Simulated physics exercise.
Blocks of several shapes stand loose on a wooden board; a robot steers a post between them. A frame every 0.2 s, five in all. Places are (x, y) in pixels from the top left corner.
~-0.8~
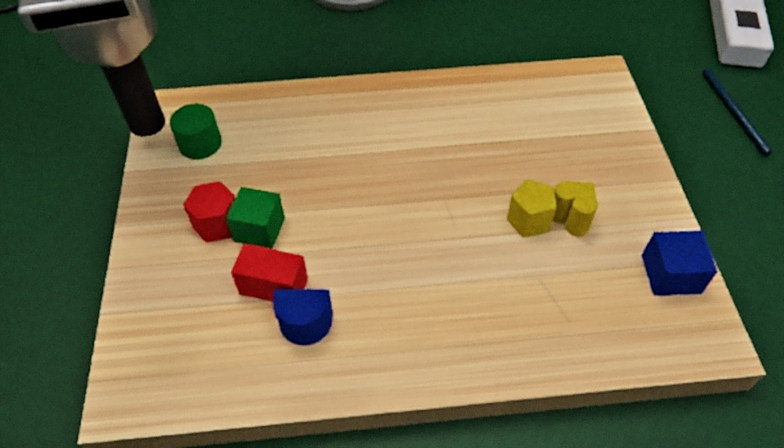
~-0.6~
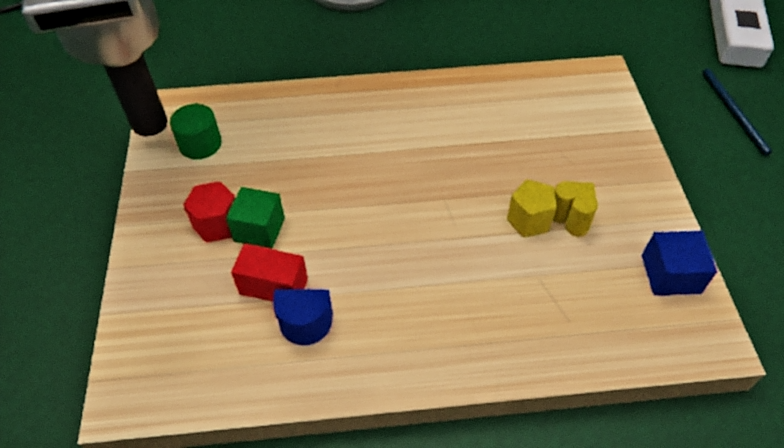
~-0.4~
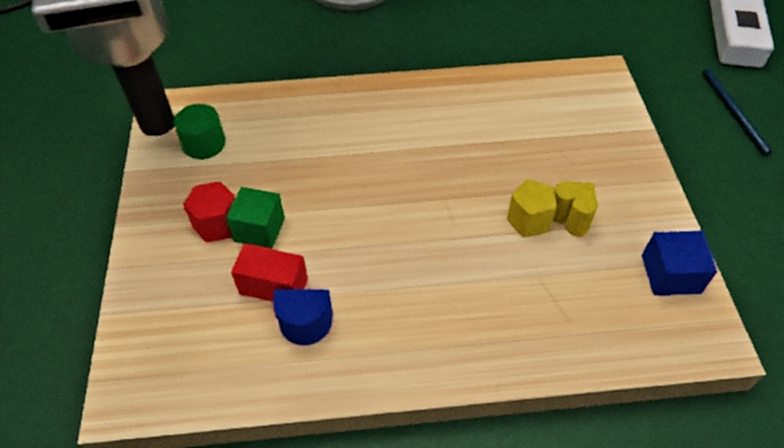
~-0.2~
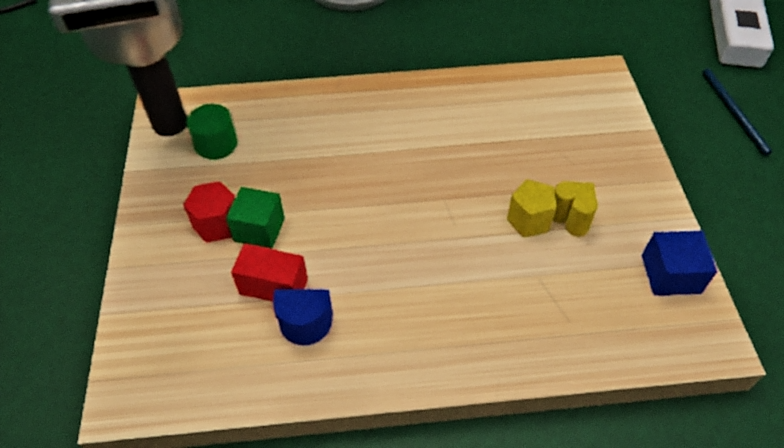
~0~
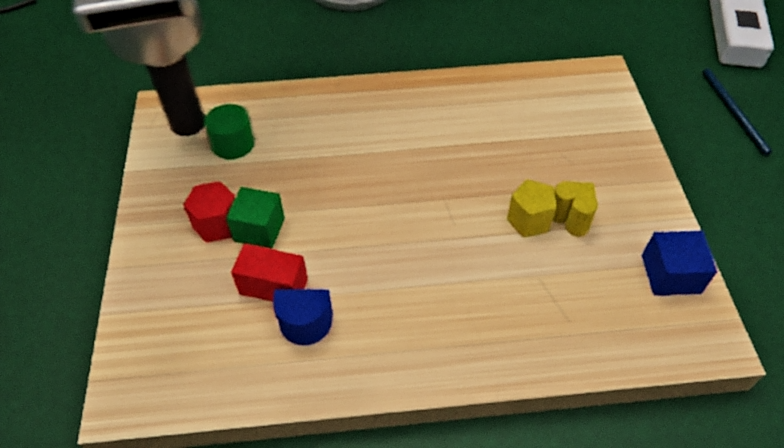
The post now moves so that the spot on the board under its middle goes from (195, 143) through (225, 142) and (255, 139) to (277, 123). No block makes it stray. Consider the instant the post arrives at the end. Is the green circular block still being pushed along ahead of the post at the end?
That would be a no.
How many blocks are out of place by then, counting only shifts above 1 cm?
The number will come to 1.
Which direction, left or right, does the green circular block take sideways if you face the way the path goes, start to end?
With start-to-end as forward, it shifts right.
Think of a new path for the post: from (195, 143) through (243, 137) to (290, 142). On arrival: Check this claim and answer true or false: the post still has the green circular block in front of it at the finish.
True
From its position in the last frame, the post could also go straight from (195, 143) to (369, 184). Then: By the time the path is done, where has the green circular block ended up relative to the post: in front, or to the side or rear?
The post passes it.
What follows on the original path. Halfway along, post at (235, 122); green circular block at (273, 118).
At the end, post at (273, 104); green circular block at (302, 115).
